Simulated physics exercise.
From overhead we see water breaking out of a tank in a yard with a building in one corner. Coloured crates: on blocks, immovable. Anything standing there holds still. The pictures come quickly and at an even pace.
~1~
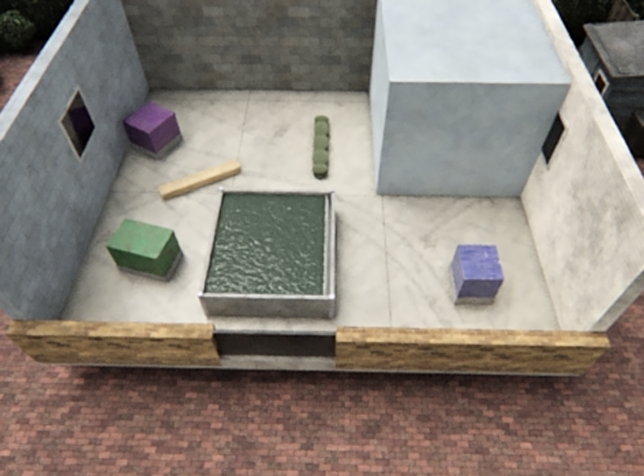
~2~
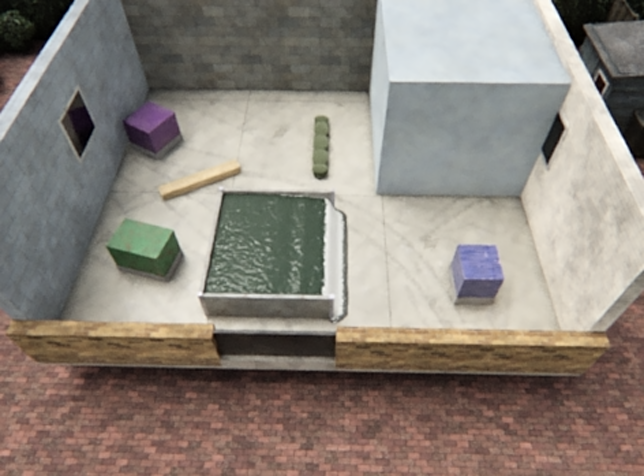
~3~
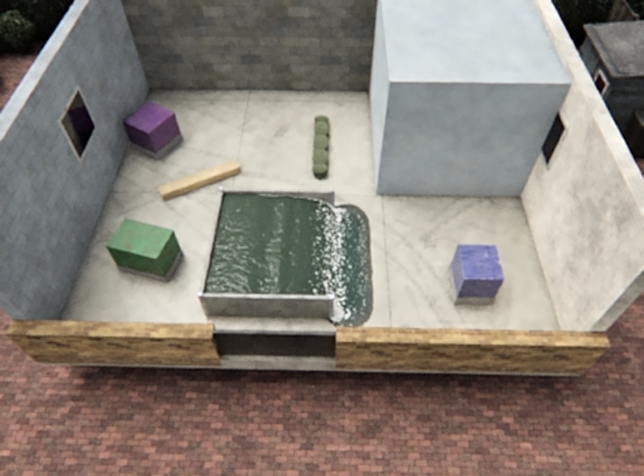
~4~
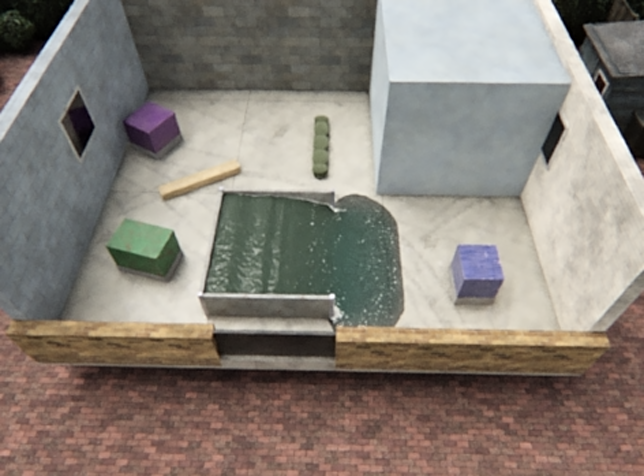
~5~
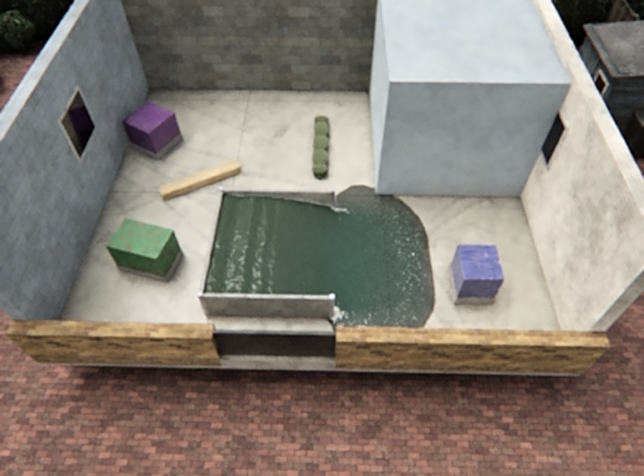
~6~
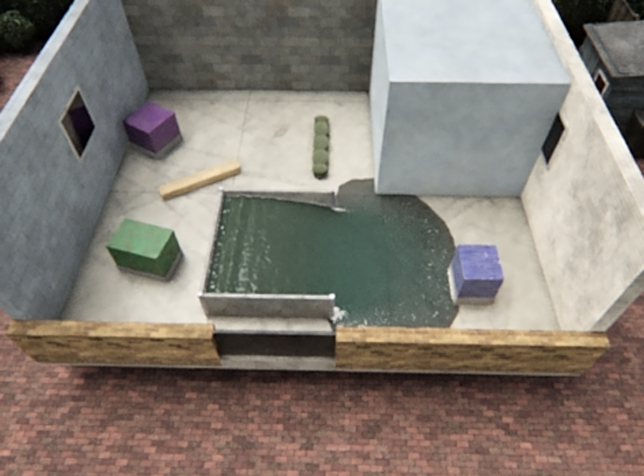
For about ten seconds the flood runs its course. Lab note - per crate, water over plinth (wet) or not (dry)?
In order: The purple crate avoids the water. The blue crate meets the water. The green crate avoids the water.
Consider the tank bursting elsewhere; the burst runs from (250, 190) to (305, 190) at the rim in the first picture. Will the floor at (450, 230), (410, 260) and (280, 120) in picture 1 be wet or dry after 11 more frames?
The first point is unwetted, the second unwetted, the third swamped.
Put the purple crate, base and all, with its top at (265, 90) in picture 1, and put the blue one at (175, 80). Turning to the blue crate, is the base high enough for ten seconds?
I'd say the blue crate stays clear.
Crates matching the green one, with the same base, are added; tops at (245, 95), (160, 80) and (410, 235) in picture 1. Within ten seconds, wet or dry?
Well, the first one stays clear of it, the next one stays clear of it, and the final one gets caught.
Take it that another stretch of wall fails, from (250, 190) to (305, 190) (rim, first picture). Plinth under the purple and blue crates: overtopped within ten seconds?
Well, the purple crate gets reached, and the blue crate is never reached as well.
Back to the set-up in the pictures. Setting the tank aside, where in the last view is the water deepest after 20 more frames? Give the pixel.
It should be close to (492, 293).
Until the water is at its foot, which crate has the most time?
I think it's the purple-painted one.
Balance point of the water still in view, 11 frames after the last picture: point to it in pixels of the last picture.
That puts it at around (387, 261).
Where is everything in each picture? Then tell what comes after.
The first frame shows the open tank at (272, 242) is whole and still.
In the second frame, water pours out at (331, 256) and has run to (337, 318).
In the third frame, water pours out at (331, 256) and has run to (352, 324).
In the fourth frame, the front is at a hidden place, out from the gap at (331, 257).
In the fifth frame, the front is at a hidden place, out from the gap at (331, 257).
In the sixth frame, water pours out at (331, 257) and has run to (450, 317).
A moment on, water covers 25 % of the floor; the purple crate not reached, the blue crate water round its plinth, the green crate not reached.
Next, water covers 30 % of the floor; the purple crate not reached, the blue crate water round its plinth, the green crate not reached.
Then, water covers 30 % of the floor; the purple crate not reached, the blue crate water round its plinth, the green crate not reached.
Later, water covers 45 % of the floor; the purple crate not reached, the blue crate water round its plinth, the green crate not reached.
In the end, water covers 70 % of the floor; the purple crate stayed above the water, the blue crate was topped, the green crate stayed above the water.
